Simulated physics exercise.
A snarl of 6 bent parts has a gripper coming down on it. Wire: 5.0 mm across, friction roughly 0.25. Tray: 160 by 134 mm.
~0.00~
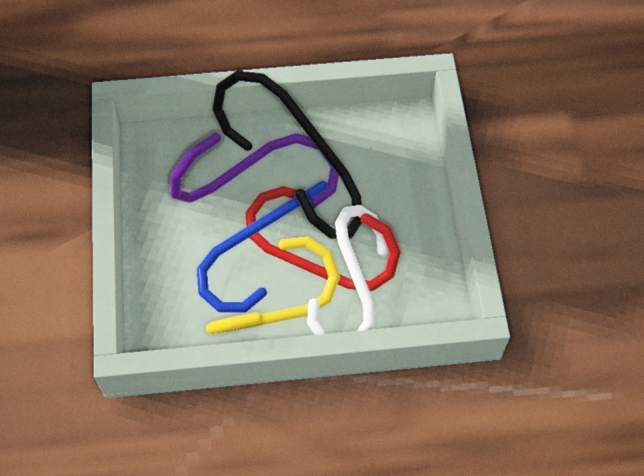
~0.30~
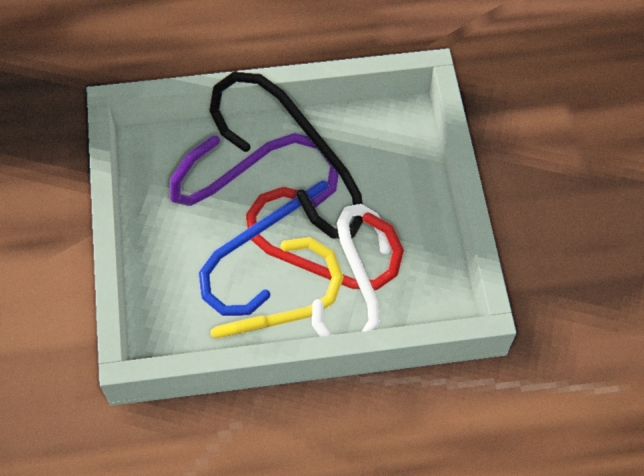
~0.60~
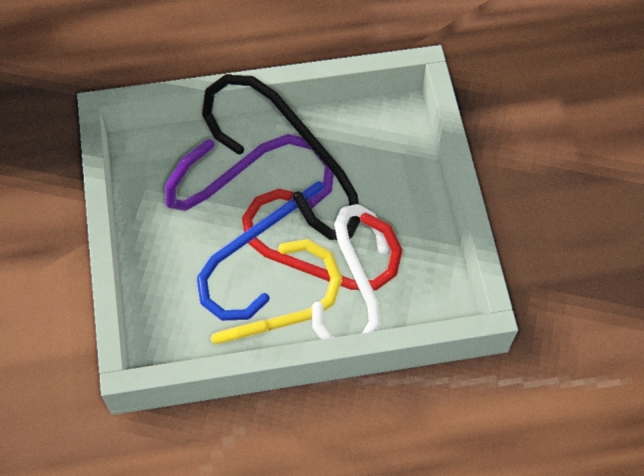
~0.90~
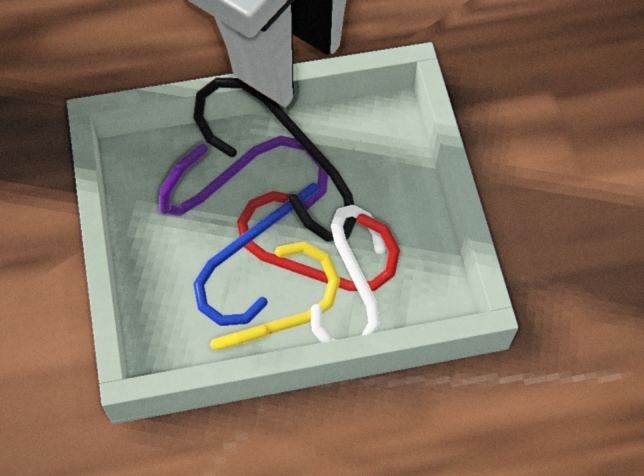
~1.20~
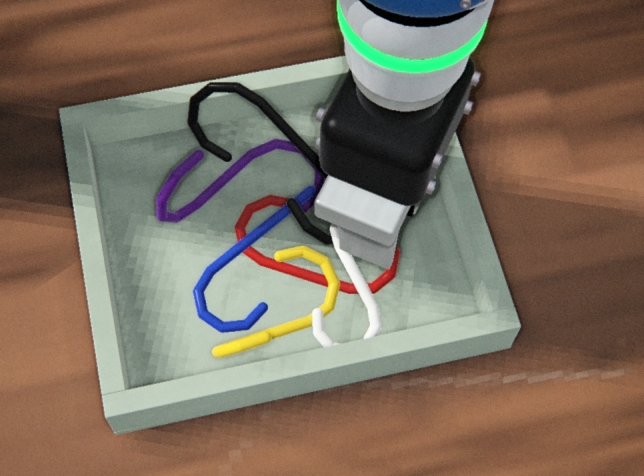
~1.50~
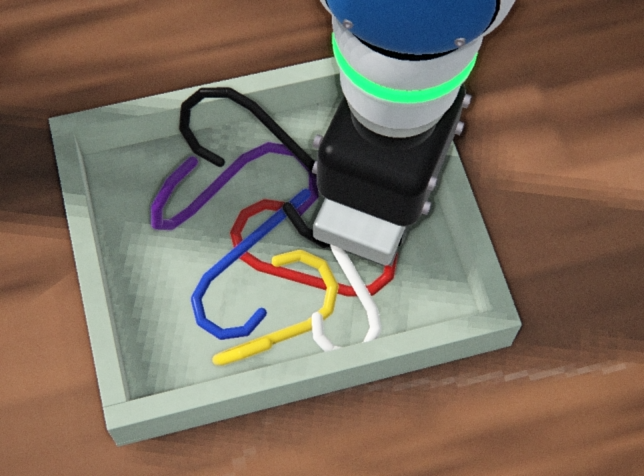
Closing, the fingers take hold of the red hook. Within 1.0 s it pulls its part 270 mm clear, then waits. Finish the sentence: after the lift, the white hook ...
... is hanging from the lifted part.
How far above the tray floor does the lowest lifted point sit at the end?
210 mm.
By 1.80 s, lowest point more than 20 mm over the tray floor, red hook 58 mm, white hook 40 mm.
By 2.05 s, lowest point more than 20 mm over the tray floor, red hook 159 mm, white hook 106 mm.
By 2.50 s, lowest point more than 20 mm over the tray floor, red hook 272 mm, white hook 216 mm.
Finally, hanging red hook 272 mm, white hook 213 mm; the other 4 are down.
